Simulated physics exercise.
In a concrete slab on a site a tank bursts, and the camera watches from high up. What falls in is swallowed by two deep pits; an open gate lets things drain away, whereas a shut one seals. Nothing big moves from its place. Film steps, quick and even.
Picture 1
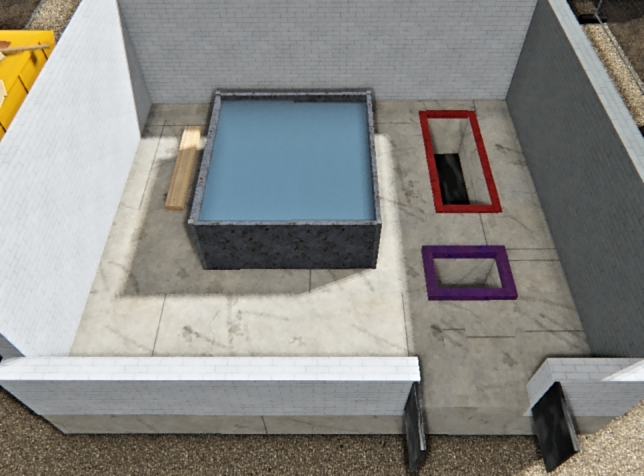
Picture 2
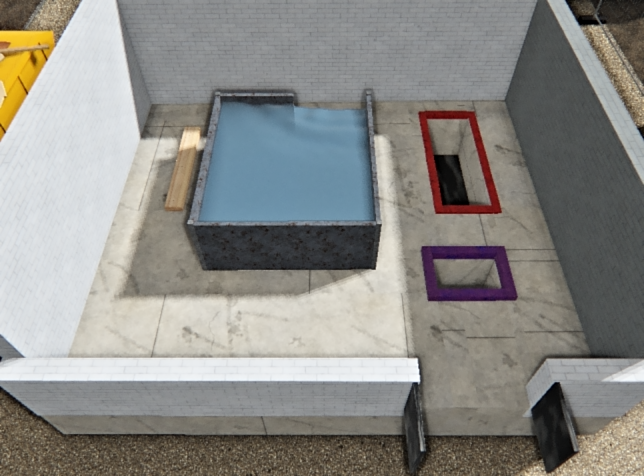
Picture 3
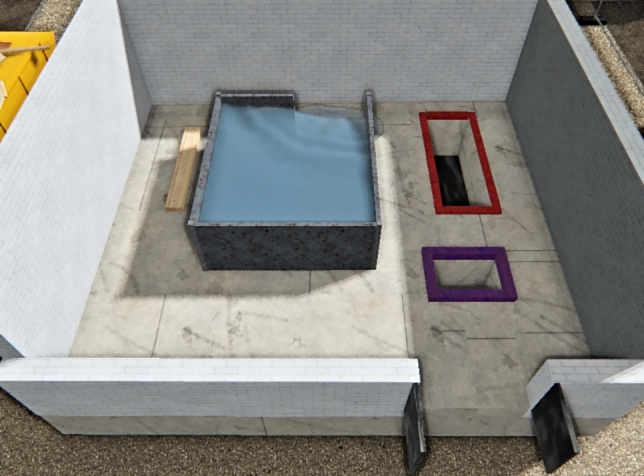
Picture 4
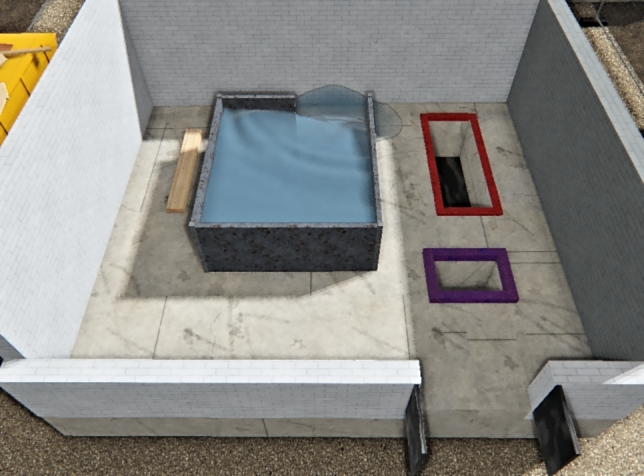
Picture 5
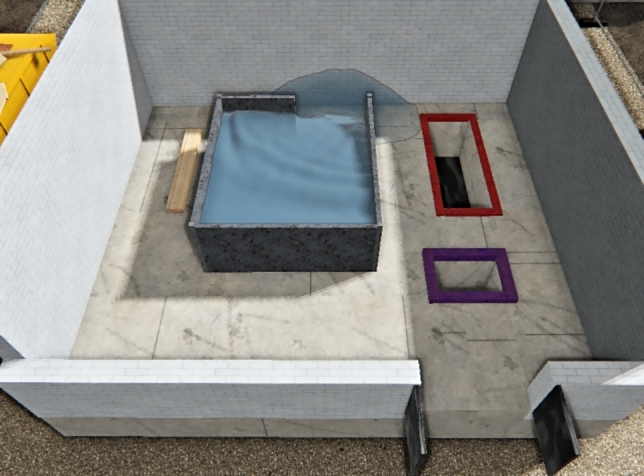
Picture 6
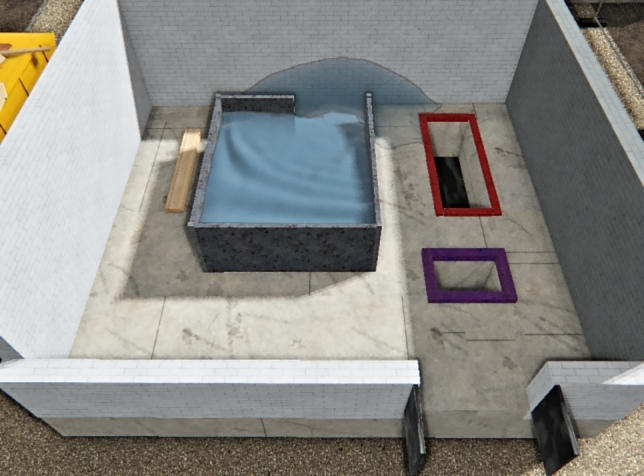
A large open tank with dark stone sides, full of blue water, stands on a pale concrete slab inside light brick walls, seen from high up. A wooden plank lies left of it, two pits framed in red and purple sit to the right, and yellow machinery shows upper left. A gap opens in the tank's far side and water pours out, spreading in a widening curve along the back wall.
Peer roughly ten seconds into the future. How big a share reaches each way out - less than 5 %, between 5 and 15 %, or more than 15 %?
Result: Gate: A twentieth to fifteen per cent. Red pit: Upwards of fifteen per cent. Purple pit: Short of a twentieth.
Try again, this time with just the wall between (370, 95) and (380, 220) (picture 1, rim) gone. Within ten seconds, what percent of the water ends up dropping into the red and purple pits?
Roughly, in per cent: Red 50, purple 8.
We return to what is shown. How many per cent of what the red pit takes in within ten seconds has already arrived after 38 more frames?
The figure is near 80 per cent.
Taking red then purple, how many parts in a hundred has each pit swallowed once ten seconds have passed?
Approximate shares: 28 per cent and 0 per cent.
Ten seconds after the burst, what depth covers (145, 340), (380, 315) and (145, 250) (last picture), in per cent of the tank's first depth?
In turn 16, 12 and 12 in a hundred.
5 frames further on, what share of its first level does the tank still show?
Near 72 in a hundred.
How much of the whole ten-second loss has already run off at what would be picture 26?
Around 40 percent.
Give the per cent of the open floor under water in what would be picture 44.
Close to 95 percent, by my reckoning.
A moment on, water covers 25 % of the floor; the gate 0 %, the red pit 2 %, the purple pit 0 %.
Next, water covers 40 % of the floor; the gate 0 %, the red pit 7 %, the purple pit 0 %.
Then, water covers 70 % of the floor; the gate 0 %, the red pit 14 %, the purple pit 0 %.
Later, water covers 95 % of the floor; the gate 1 %, the red pit 22 %, the purple pit 0 %.
In the end, water covers 95 % of the floor; the gate 7 %, the red pit 27 %, the purple pit 1 %.
